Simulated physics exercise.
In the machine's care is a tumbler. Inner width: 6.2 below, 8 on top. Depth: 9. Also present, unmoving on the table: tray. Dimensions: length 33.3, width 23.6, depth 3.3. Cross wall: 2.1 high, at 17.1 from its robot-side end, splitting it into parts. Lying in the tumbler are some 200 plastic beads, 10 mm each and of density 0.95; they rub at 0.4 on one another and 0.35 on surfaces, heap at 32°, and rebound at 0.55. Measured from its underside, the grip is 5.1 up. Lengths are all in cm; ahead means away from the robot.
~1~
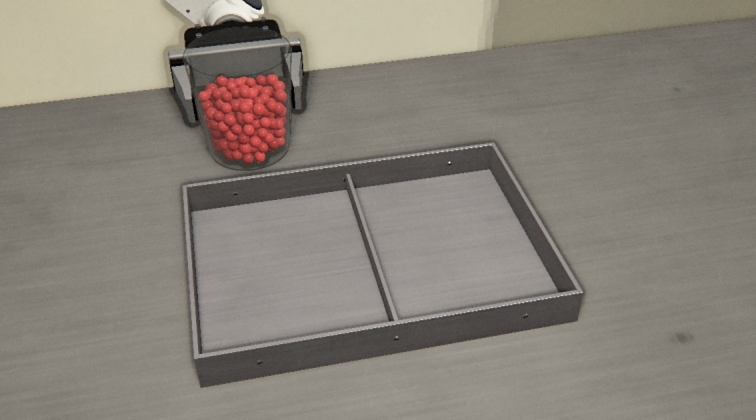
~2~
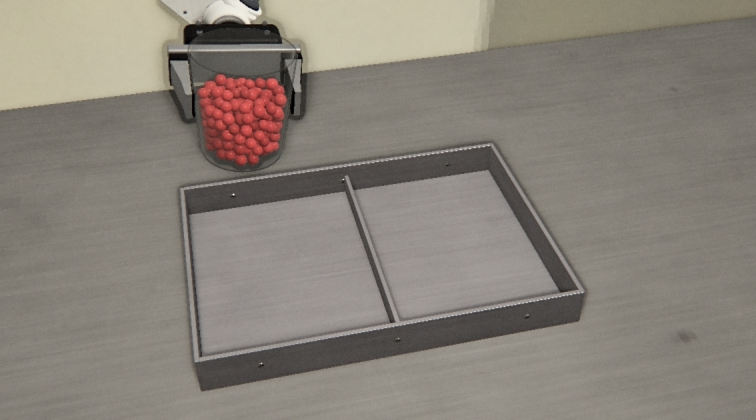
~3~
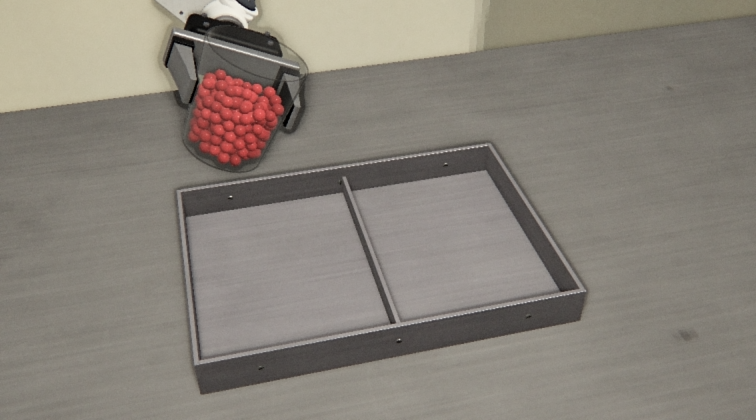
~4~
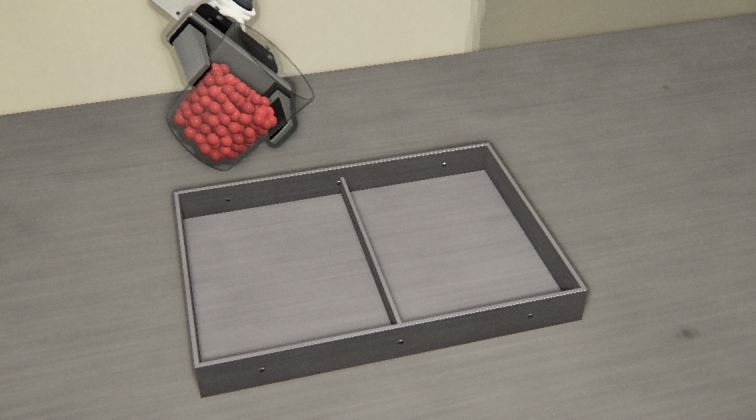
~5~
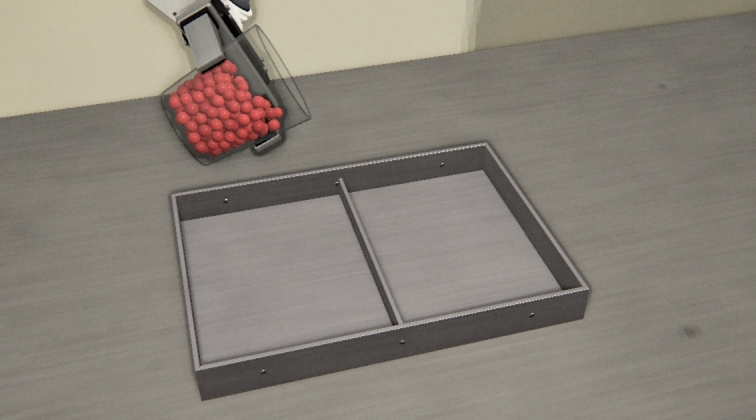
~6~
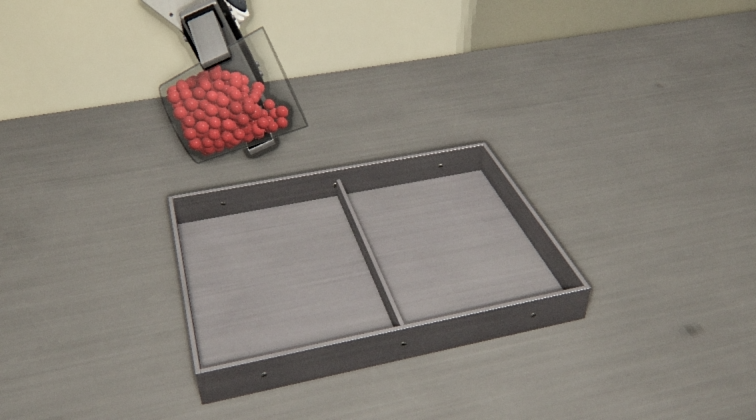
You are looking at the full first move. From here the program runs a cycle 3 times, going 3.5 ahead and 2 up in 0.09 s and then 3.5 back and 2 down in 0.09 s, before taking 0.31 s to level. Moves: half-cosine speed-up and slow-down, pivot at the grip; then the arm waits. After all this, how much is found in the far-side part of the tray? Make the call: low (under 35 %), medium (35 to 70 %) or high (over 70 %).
My call: High.
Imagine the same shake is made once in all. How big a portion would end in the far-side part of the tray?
In that case some 75 per cent.
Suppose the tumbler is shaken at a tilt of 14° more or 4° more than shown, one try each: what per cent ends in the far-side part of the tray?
About 90 per cent for the first try and 85 per cent for the second.
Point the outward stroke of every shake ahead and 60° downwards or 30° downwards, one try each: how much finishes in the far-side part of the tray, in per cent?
It comes to around 20 per cent on the first try and around 30 per cent on the second.
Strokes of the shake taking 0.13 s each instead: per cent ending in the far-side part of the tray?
Estimate for that case: 40 %.
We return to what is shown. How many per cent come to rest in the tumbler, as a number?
Around 10 in a hundred.
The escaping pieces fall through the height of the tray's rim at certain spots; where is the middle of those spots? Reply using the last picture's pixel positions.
(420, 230).
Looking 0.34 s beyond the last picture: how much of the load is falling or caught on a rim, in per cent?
It amounts to roughly 8 in a hundred.
Then, 0.34 s after the last picture, tilted 72° forward, highest piece 20 above the table; 133 in the far-side part, 43 in the tumbler, 5 in the robot-side part, 16 in flight or on a rim.
Then, 0.68 s after the last picture, tilted 41° forward, highest piece 20 above the table; 152 in the far-side part, 20 in the tumbler, 19 in the robot-side part, 3 on the table or floor, 3 in flight or on a rim.
Then, 1.05 s after the last picture, level, highest piece 18 above the table; 152 in the far-side part, 22 in the robot-side part, 20 in the tumbler, 3 on the table or floor.
Then, 2.10 s after the last picture, level, highest piece 18 above the table; 152 in the far-side part, 22 in the robot-side part, 20 in the tumbler, 3 on the table or floor.
Final count, 152 in the far-side part, 22 in the robot-side part, 20 in the tumbler, 3 on the table or floor. That is 77 % in the far-side part of the tray.
